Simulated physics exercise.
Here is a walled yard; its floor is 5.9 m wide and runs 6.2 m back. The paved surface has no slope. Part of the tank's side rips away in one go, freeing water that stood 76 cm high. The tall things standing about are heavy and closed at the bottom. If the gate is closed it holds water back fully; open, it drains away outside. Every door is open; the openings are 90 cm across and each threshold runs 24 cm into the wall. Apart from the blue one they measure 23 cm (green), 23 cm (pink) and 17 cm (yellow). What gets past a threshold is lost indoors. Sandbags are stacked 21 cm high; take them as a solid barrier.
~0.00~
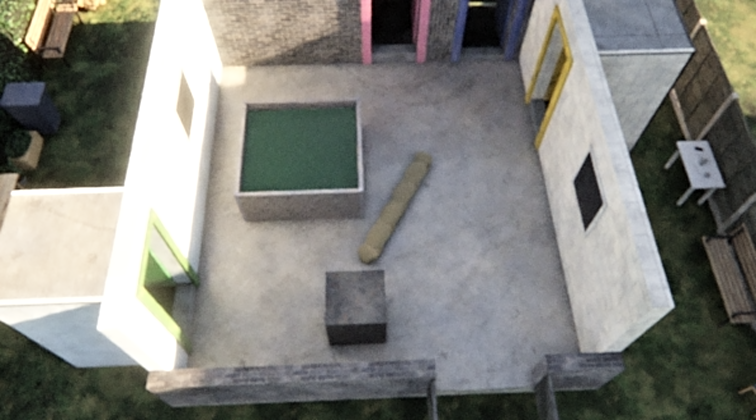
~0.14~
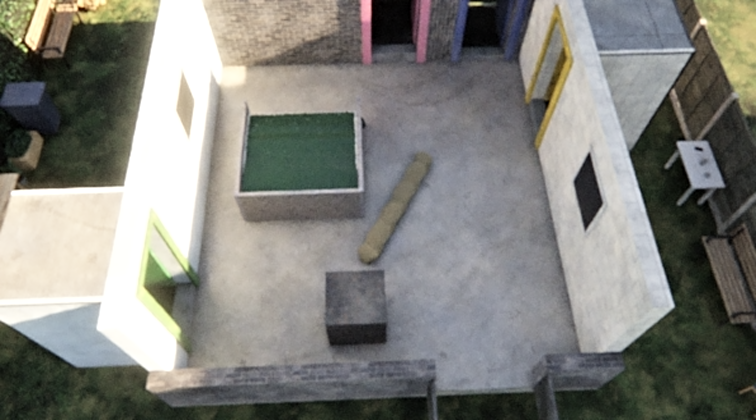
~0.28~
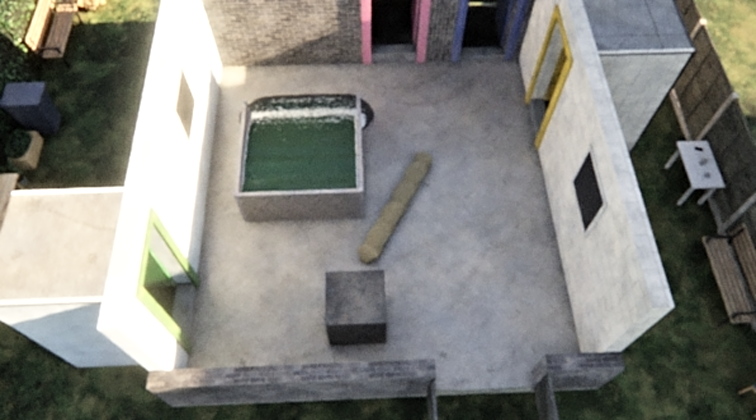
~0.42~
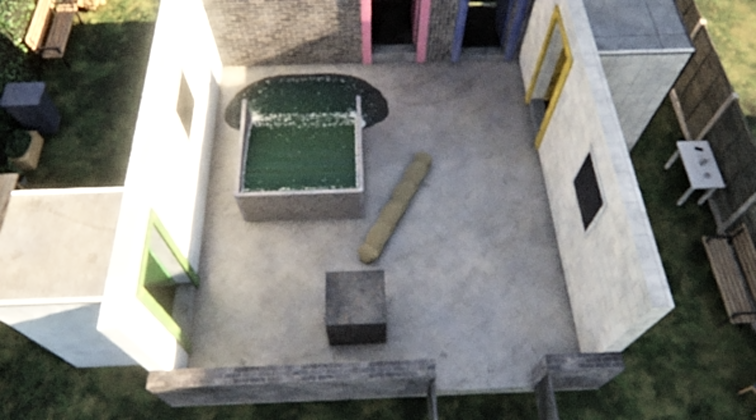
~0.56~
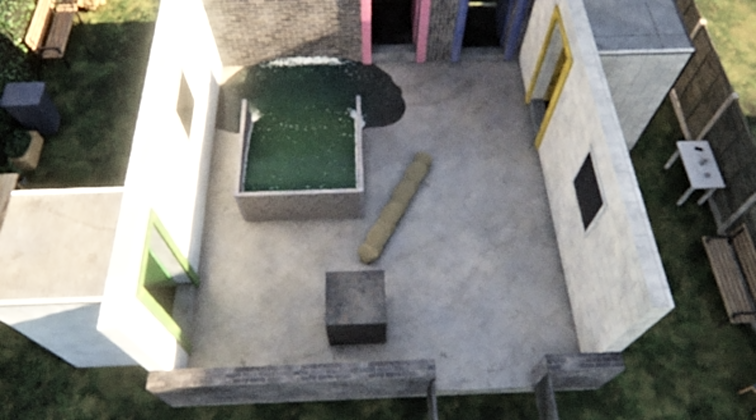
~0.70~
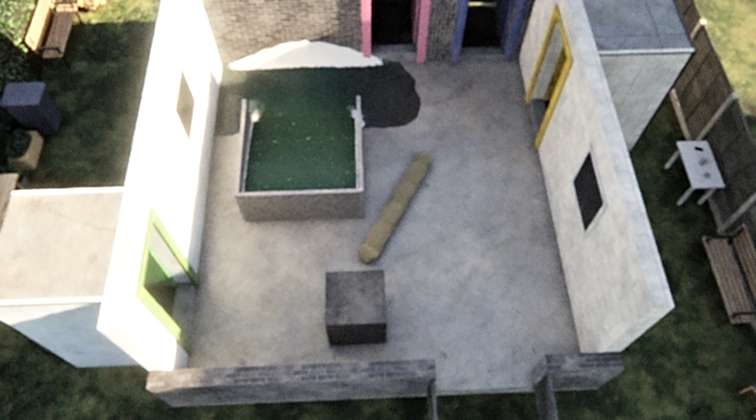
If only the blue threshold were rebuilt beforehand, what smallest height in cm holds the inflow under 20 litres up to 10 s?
Some 12.5 cm above the ground.
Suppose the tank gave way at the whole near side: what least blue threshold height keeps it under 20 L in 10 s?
Then roughly 8.5 cm.
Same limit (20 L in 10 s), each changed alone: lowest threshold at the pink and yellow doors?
About 19 cm at pink and 15 cm at yellow.
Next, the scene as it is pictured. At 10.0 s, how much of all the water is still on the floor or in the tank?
About 86 per cent.
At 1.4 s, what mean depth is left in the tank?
Roughly 33 cm on average.
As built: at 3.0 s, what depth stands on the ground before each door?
In cm: Green 6, pink 16, blue 8, yellow 21.
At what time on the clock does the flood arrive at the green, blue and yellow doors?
Arrival: Green 3.0 s, blue 1.3 s, yellow 2.2 s.
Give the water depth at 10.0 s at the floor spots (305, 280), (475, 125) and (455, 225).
Roughly 6, 6 and 4 cm, in turn.
After 1.4 s water covers 20 % of the floor, deepest (56 cm) near (222, 69); 3 cm at the blue door, 0 litres in over its 10 cm threshold.
After 3.0 s water covers 50 % of the floor, deepest (29 cm) near (516, 74); 8 cm at the blue door, 0 litres in over its 10 cm threshold.
After 10.0 s water covers 95 % of the floor, deepest (11 cm) near (394, 363); 7 cm at the blue door, 39 litres in over its 10 cm threshold.
At the blue door as built, the water arrived by 1.4 s and peaked near 14 cm at 5.4 s.
With a threshold of 11 cm, 31 litres would have come in within the 10 s; with 15 cm, 11 litres. So under 20 litres takes about 12.5 cm.
